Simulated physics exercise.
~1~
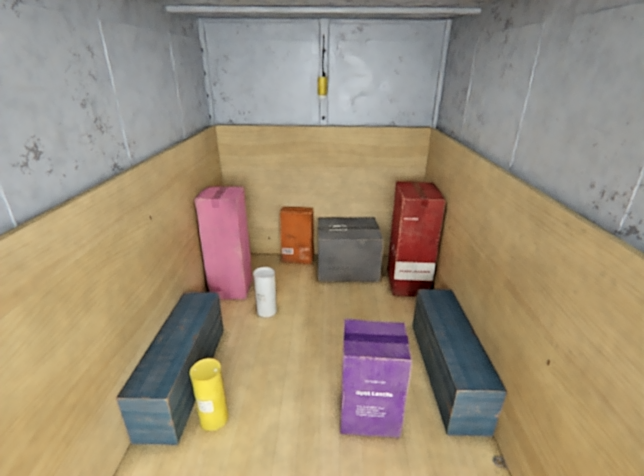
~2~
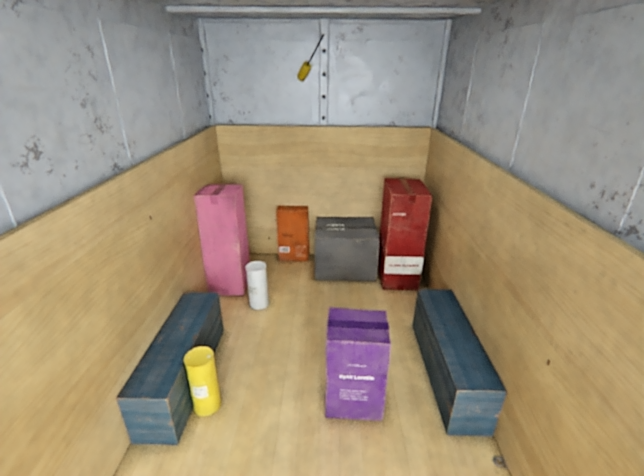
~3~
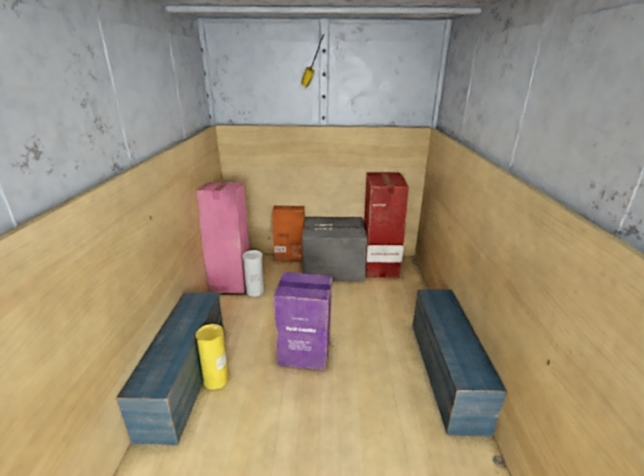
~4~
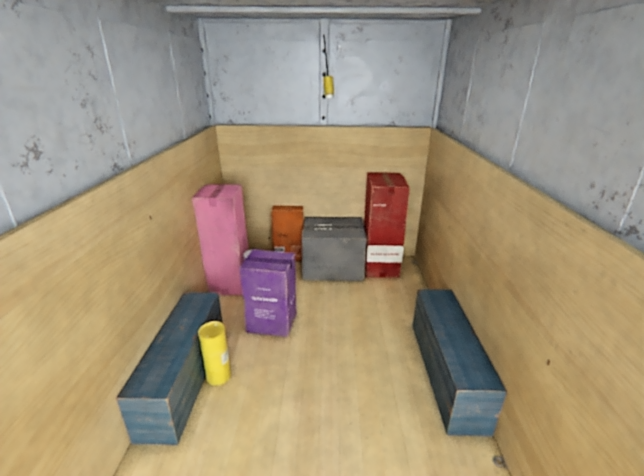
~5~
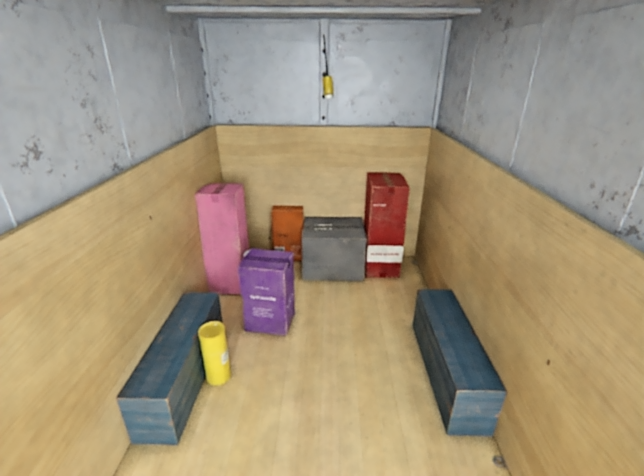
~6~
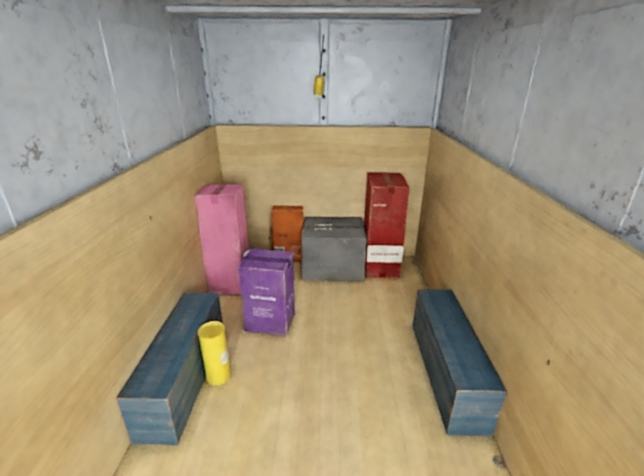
The red box, purple box and canisters slide forward and left in the van, then settle upright.
